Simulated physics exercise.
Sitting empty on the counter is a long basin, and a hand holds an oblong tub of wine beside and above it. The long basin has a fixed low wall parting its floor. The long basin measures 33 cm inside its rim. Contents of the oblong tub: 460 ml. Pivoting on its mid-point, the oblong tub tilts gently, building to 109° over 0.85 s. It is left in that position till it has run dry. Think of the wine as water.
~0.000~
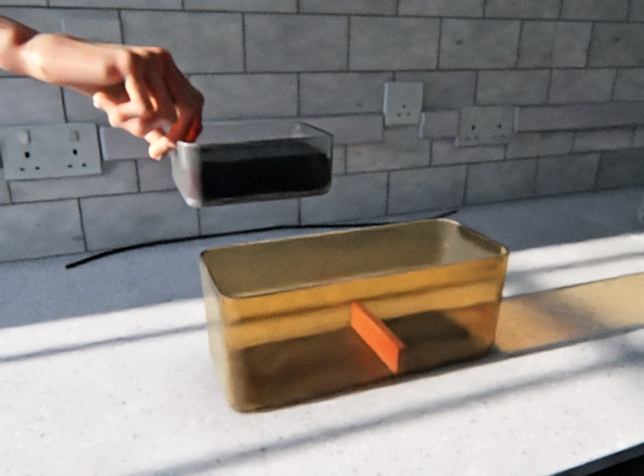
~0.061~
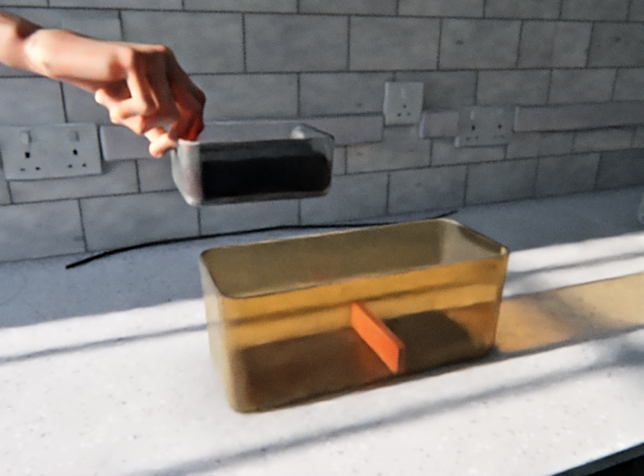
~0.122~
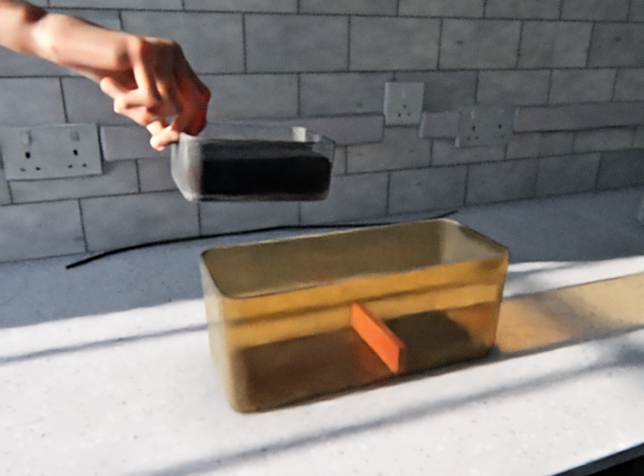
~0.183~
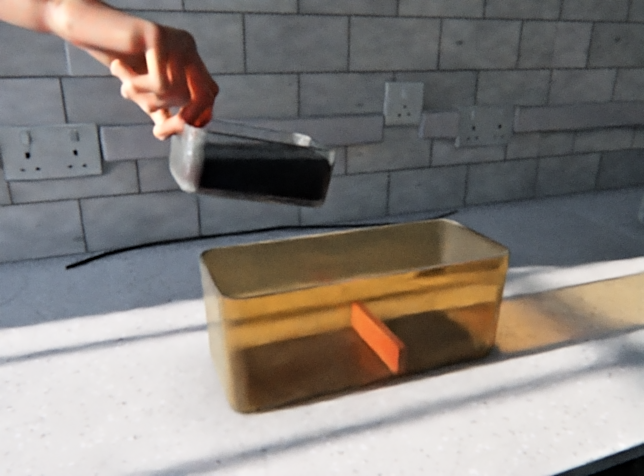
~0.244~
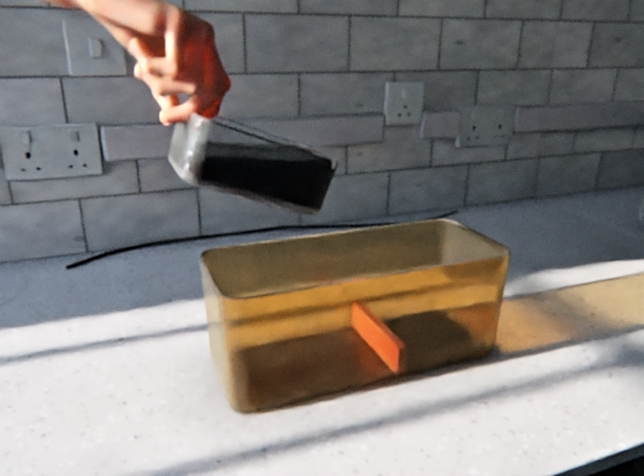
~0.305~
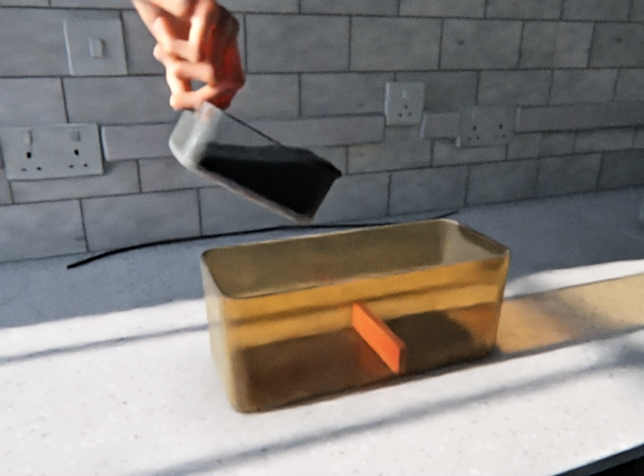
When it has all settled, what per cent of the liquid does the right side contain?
The right side contains about 18 per cent.
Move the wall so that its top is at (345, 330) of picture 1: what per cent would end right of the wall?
In that case some 65 per cent.
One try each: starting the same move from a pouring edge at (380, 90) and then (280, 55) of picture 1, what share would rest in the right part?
I'd expect close to 70 per cent and then close to 10 per cent.
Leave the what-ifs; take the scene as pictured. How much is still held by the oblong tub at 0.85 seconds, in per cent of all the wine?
Near 3 percent, more or less.
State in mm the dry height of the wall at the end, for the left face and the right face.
Left: Roughly 18 mm; right: Roughly 30 mm.
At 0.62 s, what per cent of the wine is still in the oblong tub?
I'd estimate some 14 % remains.
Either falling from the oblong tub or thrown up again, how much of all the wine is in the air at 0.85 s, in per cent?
Close to 6 per cent.
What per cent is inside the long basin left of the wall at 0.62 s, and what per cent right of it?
Around 52 percent on the left and 12 on the right.
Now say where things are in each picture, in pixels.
In the first frame, it leans 0°; its right rim is at (317, 130); the wine meets the walls at (178, 155) and (313, 146); the long basin's rim runs from (209, 275) to (479, 235); the wall's top is at (376, 322).
In the second frame, it leans 1°; its right rim is at (317, 132); the wine meets the walls at (178, 155) and (313, 147).
In the third frame, it leans 5°; its right rim is at (319, 137); the wine meets the walls at (178, 152) and (314, 148).
In the fourth frame, it leans 12°; its right rim is at (320, 145); the wine meets the walls at (179, 151) and (315, 151).
In the fifth frame, it leans 21°; its right rim is at (321, 156); the wine meets the walls at (177, 150) and (318, 152).
In the sixth frame, it leans 31°; its right rim is at (320, 169); the wine meets the walls at (177, 147) and (318, 162); 5 per cent is over the edge.
Then, 0.62 s in, the tilt is 90° and 15 per cent is still to pour, 52 is left of the wall and 11 right of it.
Then, 0.85 s in, the tilt is 109° and 3 per cent is still to pour, 75 is left of the wall and 16 right of it.
Then, 1.09 s in, the tilt is 109° and 0 per cent is still to pour, 80 is left of the wall and 17 right of it.
Then, 1.35 s in, the tilt is 109° and 0 per cent is still to pour, 79 is left of the wall and 18 right of it.
Finally, 79 per cent lies left of the wall, 18 right of it and 3 outside.
